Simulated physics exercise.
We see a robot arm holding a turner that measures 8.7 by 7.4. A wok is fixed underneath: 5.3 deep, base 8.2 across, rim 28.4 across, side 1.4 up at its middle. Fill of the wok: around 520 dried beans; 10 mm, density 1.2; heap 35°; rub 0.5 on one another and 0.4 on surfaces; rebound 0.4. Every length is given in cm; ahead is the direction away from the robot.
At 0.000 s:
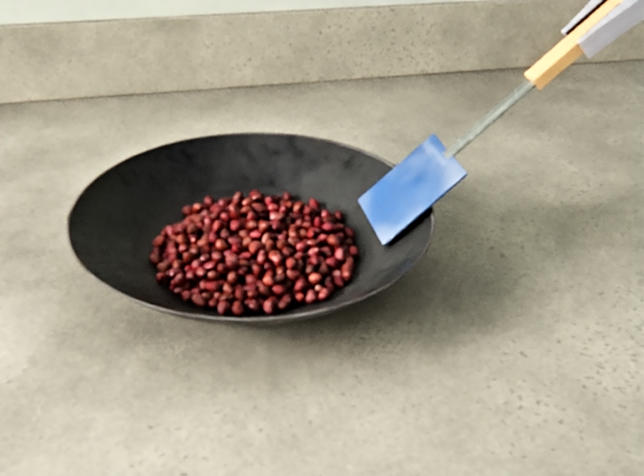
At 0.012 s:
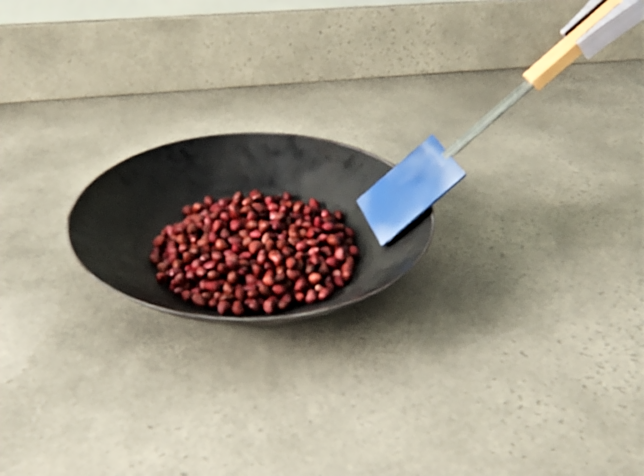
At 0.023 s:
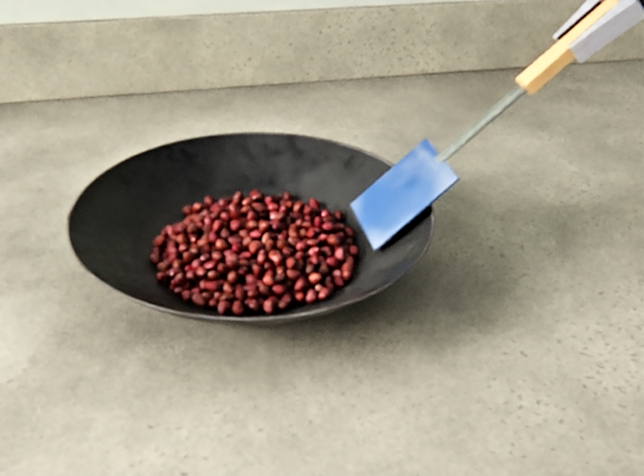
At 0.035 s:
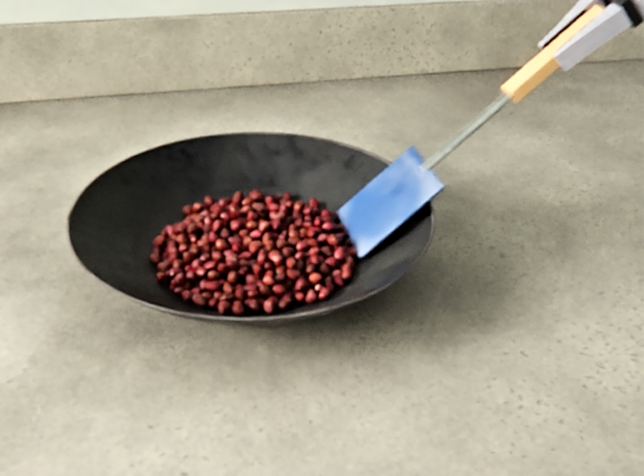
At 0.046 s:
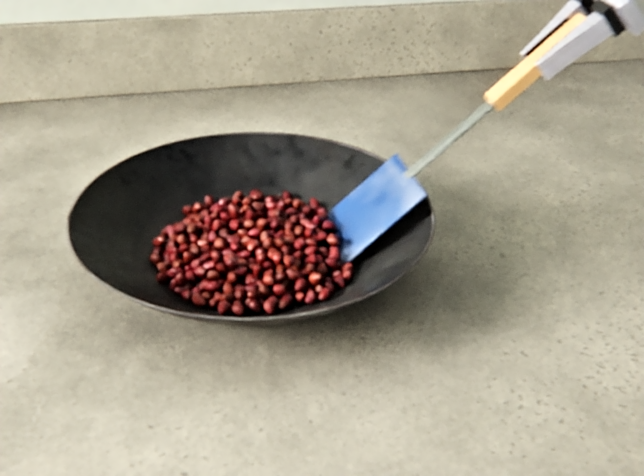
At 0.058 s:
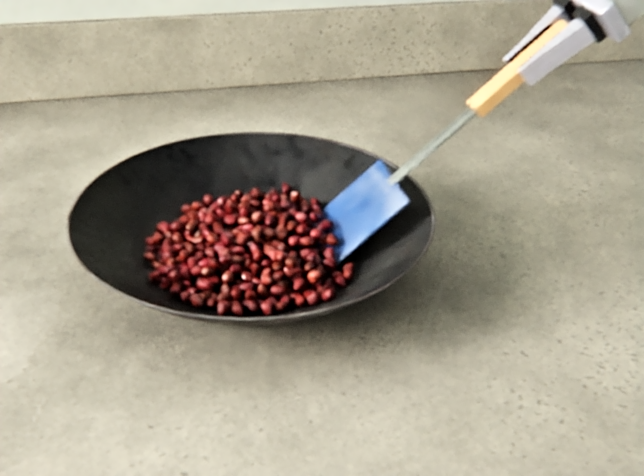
Blue turner held by a robot arm sliding down and left into dark red beans in a black wok, nudging them slightly.
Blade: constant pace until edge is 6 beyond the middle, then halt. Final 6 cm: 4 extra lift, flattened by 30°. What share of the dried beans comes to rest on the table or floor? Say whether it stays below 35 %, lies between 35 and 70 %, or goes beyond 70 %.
It stays below 35 %.
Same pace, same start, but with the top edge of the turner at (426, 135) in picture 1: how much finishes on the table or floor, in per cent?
Spill: Approx. 15 per cent.
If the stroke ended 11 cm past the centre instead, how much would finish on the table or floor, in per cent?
In that case about 40 percent ends on the table or floor.
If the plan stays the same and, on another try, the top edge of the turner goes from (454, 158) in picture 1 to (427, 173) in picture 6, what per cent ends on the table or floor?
0 %.
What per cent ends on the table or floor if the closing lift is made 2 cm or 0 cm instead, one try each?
About 5 and 15 per cent.
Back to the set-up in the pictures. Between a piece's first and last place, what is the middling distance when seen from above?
It works out to roughly 6 cm.
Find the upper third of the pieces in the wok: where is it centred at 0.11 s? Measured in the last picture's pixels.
I'd say close to (192, 228).
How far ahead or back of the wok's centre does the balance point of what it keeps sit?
It sits near 5.5 centimetres ahead of centre.
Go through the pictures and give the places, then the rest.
In the first frame, turner top edge at (450, 153), sloping 42°; upper third of the load around (256, 240), from x 155 to 355, top at y 195; 517 in the wok.
In the second frame, turner top edge at (449, 154), sloping 42°; upper third of the load around (256, 240), from x 155 to 355, top at y 195.
In the third frame, turner top edge at (442, 158), sloping 42°; upper third of the load around (256, 240), from x 155 to 355, top at y 195.
In the fourth frame, turner top edge at (428, 166), sloping 42°; upper third of the load around (256, 240), from x 155 to 355, top at y 195.
In the fifth frame, turner top edge at (411, 174), sloping 42°; upper third of the load around (257, 238), from x 155 to 350, top at y 195.
In the sixth frame, turner top edge at (394, 180), sloping 42°; upper third of the load around (251, 234), from x 150 to 350, top at y 190; 517 in the wok.
By 0.09 s, sloping 42°, highest piece 6 above the table; 517 in the wok.
By 0.11 s, sloping 33°, highest piece 8 above the table; 517 in the wok.
By 0.33 s, sloping 12°, highest piece 7 above the table; 446 in the wok, 59 on the table or floor, 12 on the blade or in flight.
By 1.38 s, sloping 12°, highest piece 6 above the table; 445 in the wok, 72 on the table or floor.
Final count, 445 in the wok, 72 on the table or floor. That is 14 % on the table or floor.
